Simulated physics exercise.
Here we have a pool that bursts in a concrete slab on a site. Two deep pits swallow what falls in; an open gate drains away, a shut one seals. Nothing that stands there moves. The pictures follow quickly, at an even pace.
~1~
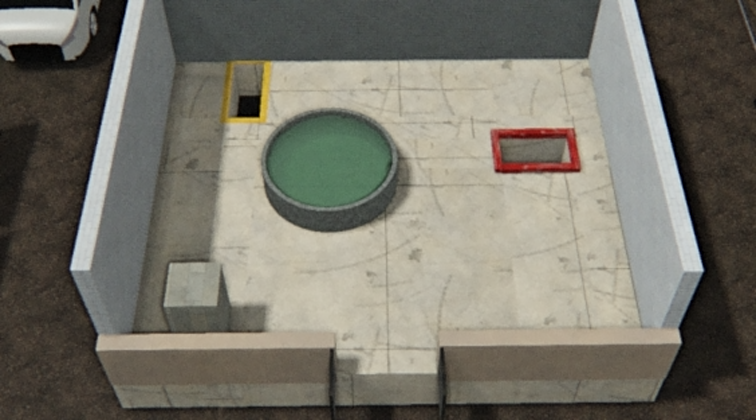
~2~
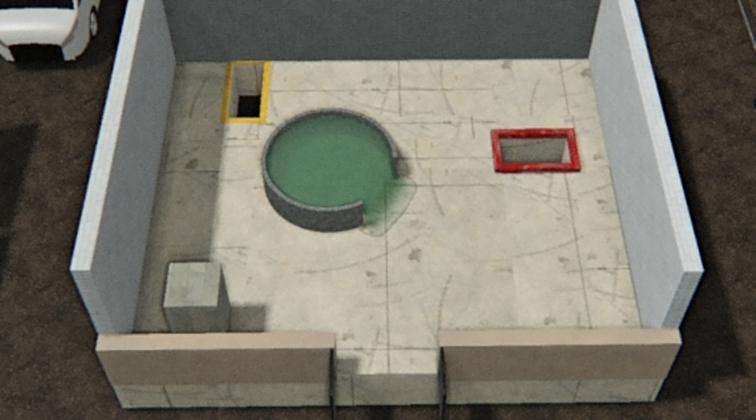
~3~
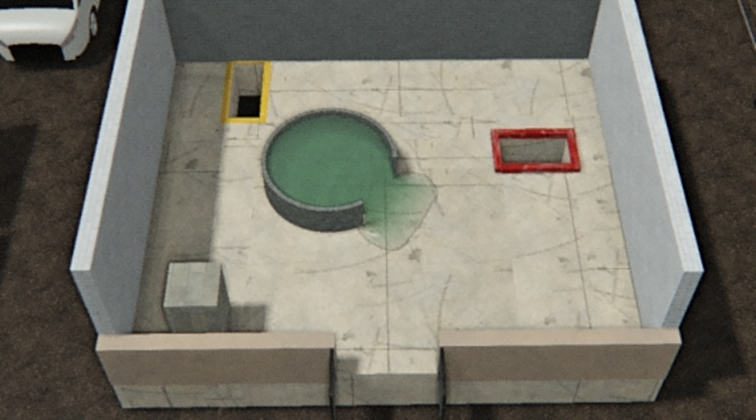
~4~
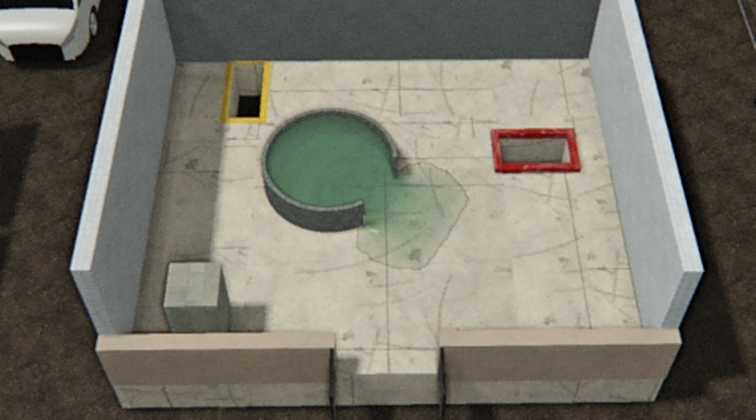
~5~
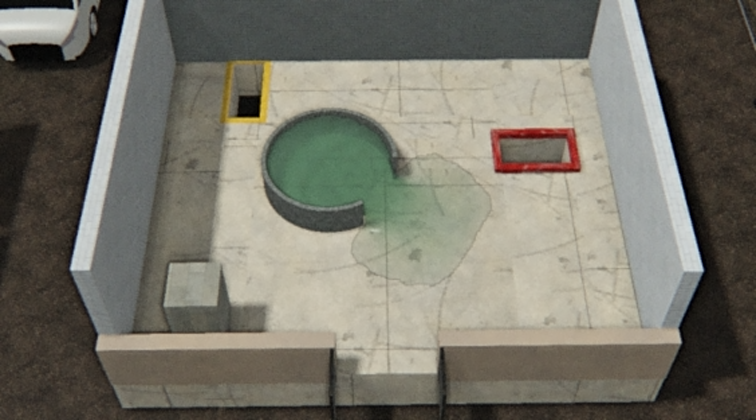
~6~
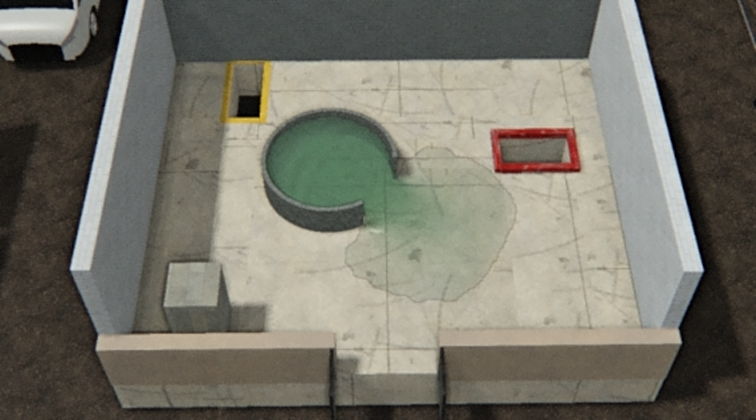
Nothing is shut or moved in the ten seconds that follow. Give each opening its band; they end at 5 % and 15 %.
One by one: The gate takes between 5 and 15 %; the red pit takes under 5 %; the yellow pit takes under 5 %.
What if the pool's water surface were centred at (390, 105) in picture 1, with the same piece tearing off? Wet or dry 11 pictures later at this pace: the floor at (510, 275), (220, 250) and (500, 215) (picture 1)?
In turn: Awash, dry, awash.
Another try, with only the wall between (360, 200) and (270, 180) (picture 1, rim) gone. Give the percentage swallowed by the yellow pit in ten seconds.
Parts in a hundred: Yellow 10.
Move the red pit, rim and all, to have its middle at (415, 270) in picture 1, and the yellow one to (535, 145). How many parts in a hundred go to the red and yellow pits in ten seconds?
Per cent: Red 10, yellow 14.
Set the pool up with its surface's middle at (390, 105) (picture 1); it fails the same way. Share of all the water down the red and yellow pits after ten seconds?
Roughly, in per cent: Red 20, yellow 0.
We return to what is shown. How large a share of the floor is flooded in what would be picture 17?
Close to 35 %.
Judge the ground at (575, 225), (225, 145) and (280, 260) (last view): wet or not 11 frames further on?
As listed: Covered, not flooded, clear.
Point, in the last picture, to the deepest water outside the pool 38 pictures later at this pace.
Roughly at (538, 180).
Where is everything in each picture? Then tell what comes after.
The first picture shows still water in the round tank at (329, 161).
In the second picture, the front is at (374, 232), out from the gap at (385, 198).
In the third picture, the front is at (398, 244), out from the gap at (385, 199).
In the fourth picture, water pours out at (385, 199) and has run to (418, 263).
In the fifth picture, the front is at (447, 270), out from the gap at (385, 199).
In the sixth picture, water pours out at (385, 198) and has run to (464, 286).
A moment on, water covers 25 % of the floor; the gate 0 %, the red pit 0 %, the yellow pit 0 %.
Next, water covers 35 % of the floor; the gate 0 %, the red pit 0 %, the yellow pit 0 %.
Then, water covers 35 % of the floor; the gate 2 %, the red pit 0 %, the yellow pit 0 %.
Later, water covers 40 % of the floor; the gate 4 %, the red pit 1 %, the yellow pit 0 %.
In the end, water covers 70 % of the floor; the gate 9 %, the red pit 1 %, the yellow pit 0 %.
